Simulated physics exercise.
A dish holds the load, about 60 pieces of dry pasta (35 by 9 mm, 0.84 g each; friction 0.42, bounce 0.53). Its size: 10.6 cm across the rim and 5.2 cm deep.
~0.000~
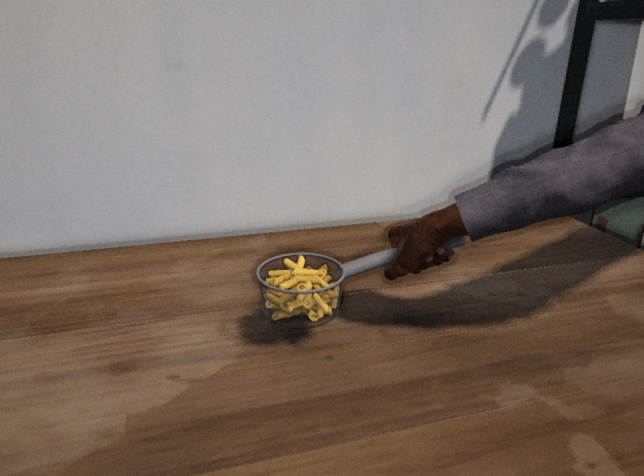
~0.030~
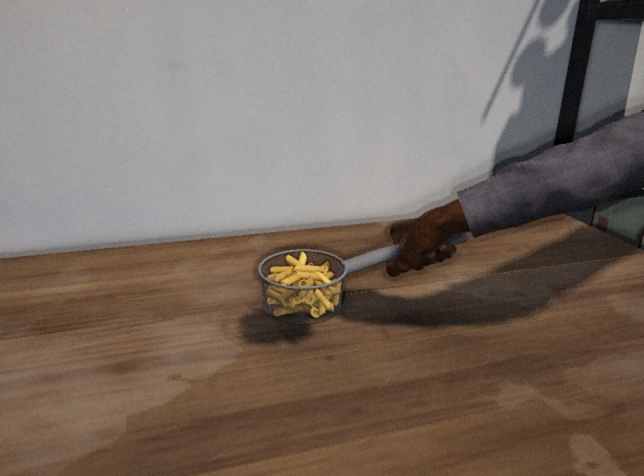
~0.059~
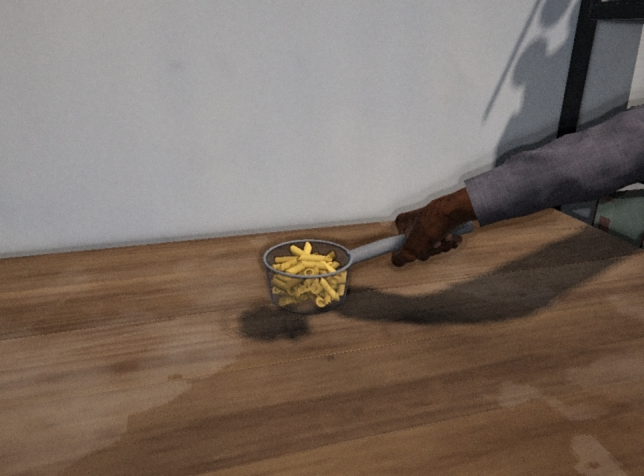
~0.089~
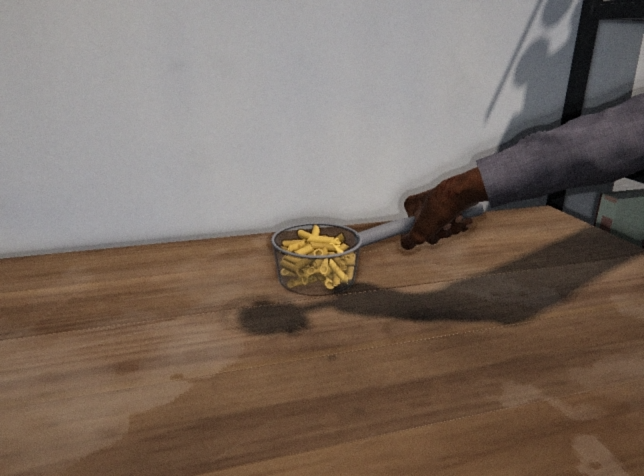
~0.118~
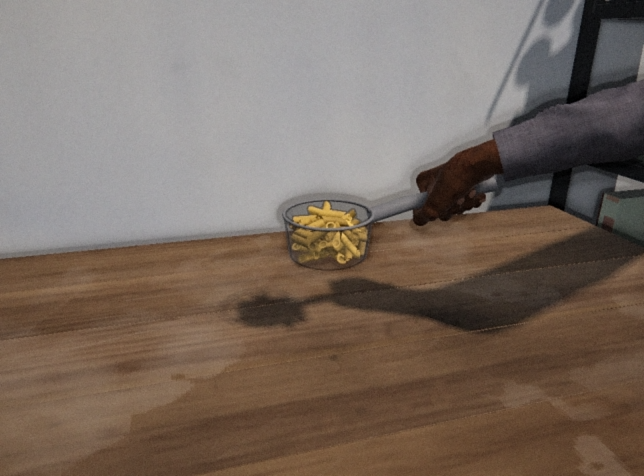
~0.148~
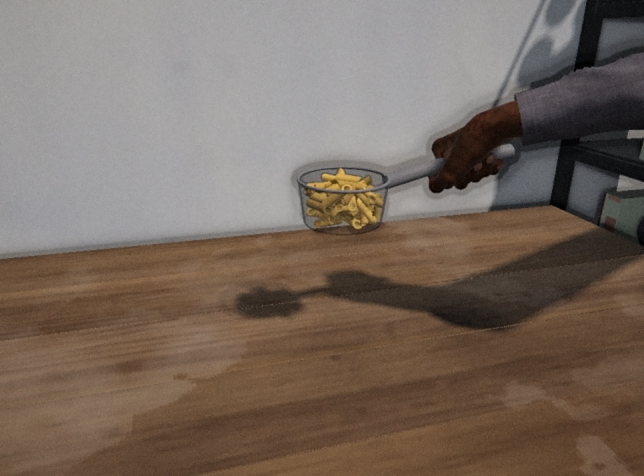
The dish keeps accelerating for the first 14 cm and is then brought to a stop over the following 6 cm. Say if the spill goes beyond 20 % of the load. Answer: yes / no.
Answer: Yes.
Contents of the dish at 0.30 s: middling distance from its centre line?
A typical piece sits around 4.0 cm out.
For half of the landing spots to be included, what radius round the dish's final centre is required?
It comes to close to 18 centimetres.
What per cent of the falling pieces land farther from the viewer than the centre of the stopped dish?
Something like 60 in a hundred.
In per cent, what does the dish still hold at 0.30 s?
Roughly 30 per cent.
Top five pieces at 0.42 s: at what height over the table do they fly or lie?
About 36 cm.
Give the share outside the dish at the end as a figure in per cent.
Estimate: Some 85 percent.
After 0.30 s, dish 30 %, in the air 70 %; middle of the pieces not yet landed near (408, 67).
Then, at 0.42 s, dish 15 %, in the air 85 %; middle of the pieces not yet landed near (441, 98).
After 0.54 s, dish 15 %, in the air 80 %; middle of the pieces not yet landed near (461, 210).
Then, at 0.65 s, dish 15 %, fallen right of where it stops 85 %; middle of the pieces not yet landed near (384, 169).
In the end, at 0.9 s, dish 15 %, fallen right of where it stops 85 %.
